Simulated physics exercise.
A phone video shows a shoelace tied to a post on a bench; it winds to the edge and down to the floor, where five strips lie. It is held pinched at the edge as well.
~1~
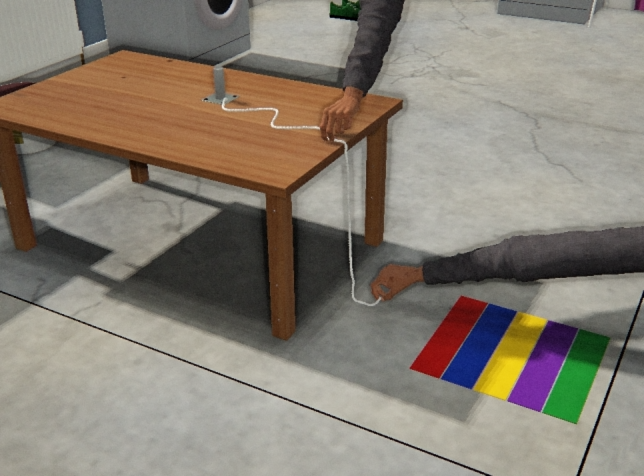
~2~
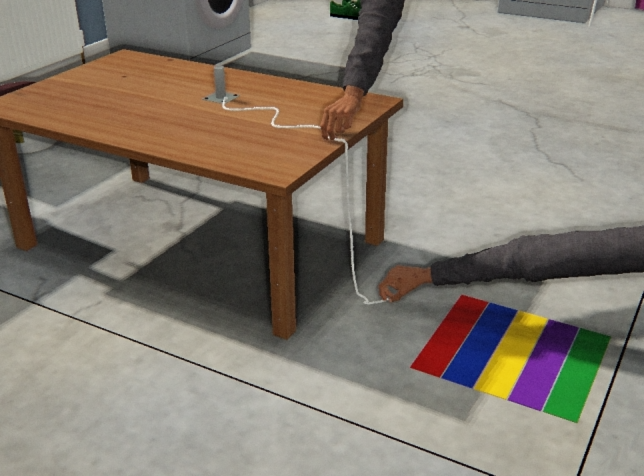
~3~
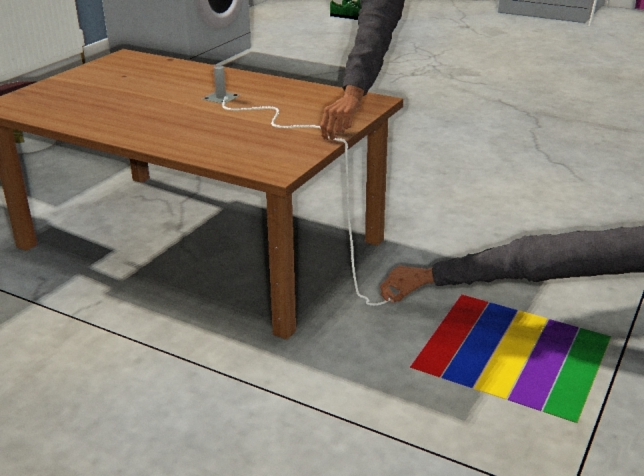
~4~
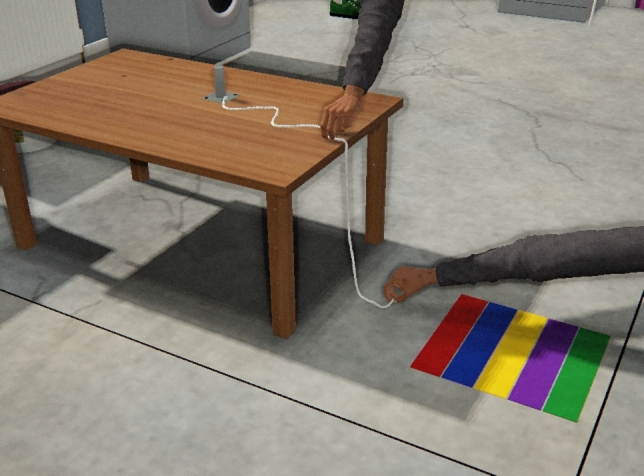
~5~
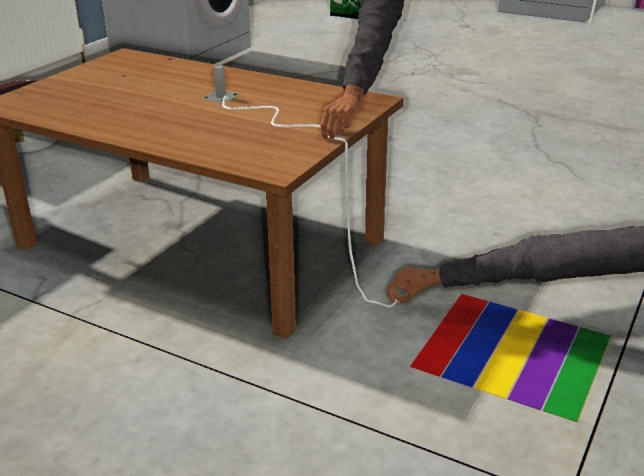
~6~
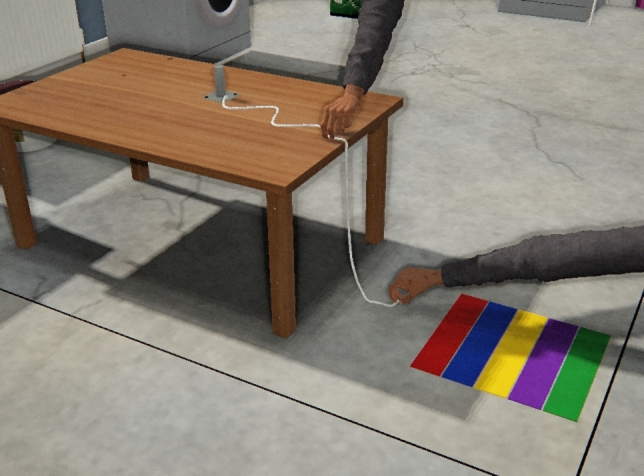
A hand low at the right, in a dark grey sleeve, draws the loose end of a white shoelace slightly rightward just above a grey concrete floor, seen from above at an angle by a still camera. The lace winds from a small grey post across a brown wooden table, pinched at the edge by another motionless hand. Red, blue, yellow, purple and green strips lie at lower right.
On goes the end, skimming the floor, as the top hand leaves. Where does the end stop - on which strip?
On the purple strip.
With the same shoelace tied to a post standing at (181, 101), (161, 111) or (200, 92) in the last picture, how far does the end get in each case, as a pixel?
About (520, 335), (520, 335) and (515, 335).
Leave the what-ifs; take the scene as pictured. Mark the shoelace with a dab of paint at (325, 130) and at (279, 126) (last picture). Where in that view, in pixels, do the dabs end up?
First point (366, 152), second point (327, 128).
Early on, end near (500, 331); over blue.
Midway, end near (536, 342); over purple.
At the end of the slack, end near (557, 348); over purple. It gets as far as the purple strip.
